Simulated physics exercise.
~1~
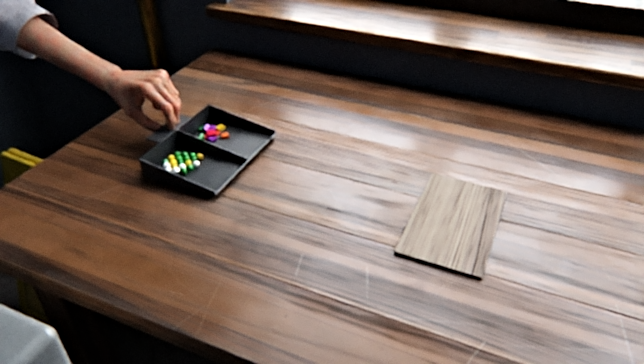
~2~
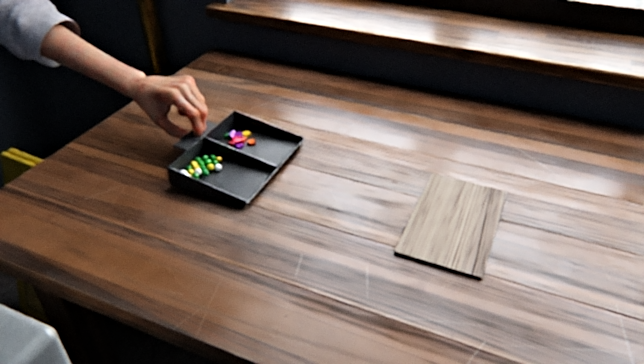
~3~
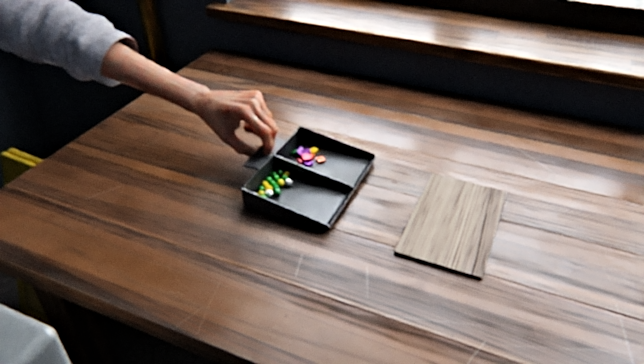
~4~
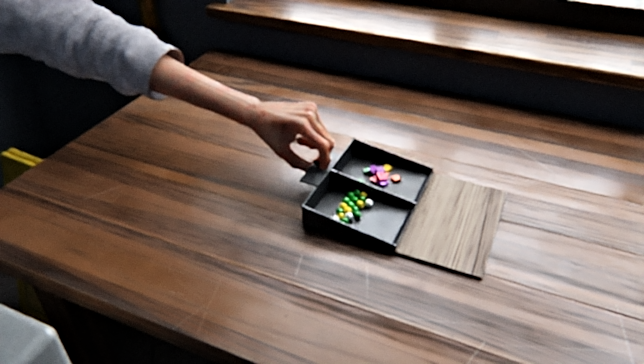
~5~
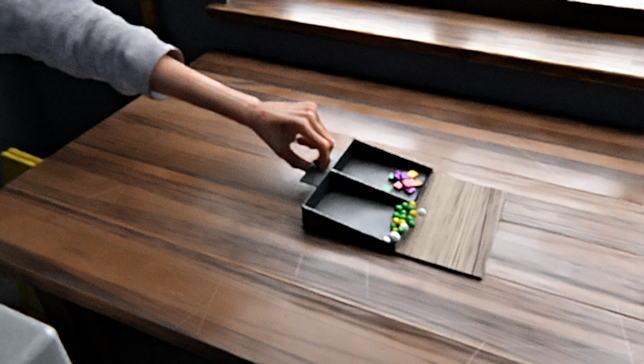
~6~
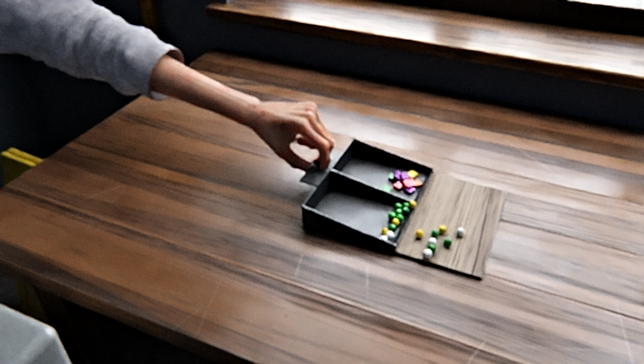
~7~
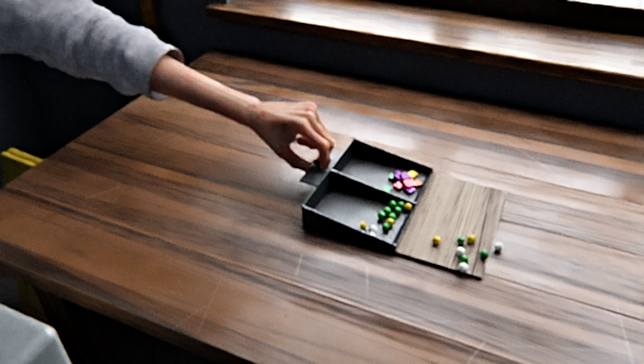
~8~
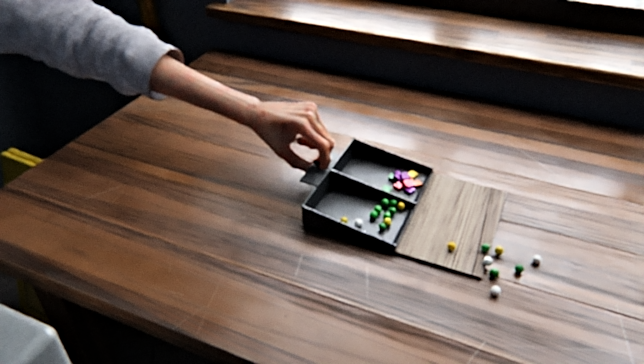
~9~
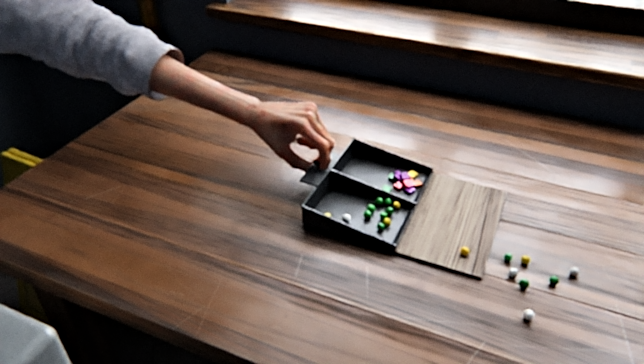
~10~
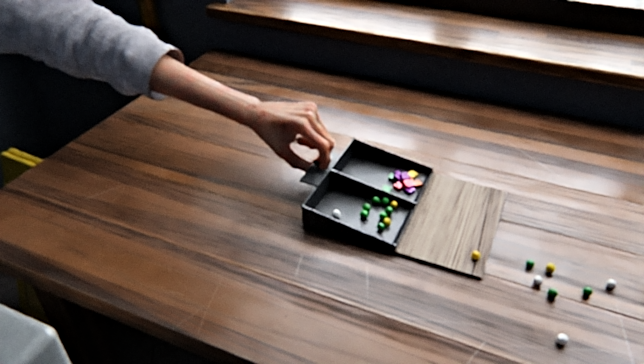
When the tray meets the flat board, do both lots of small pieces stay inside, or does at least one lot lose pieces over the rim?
The front lot of green, yellow and white pieces loses some over the rim and across the board, while the back lot with the pink and purple pieces stays inside the tray.
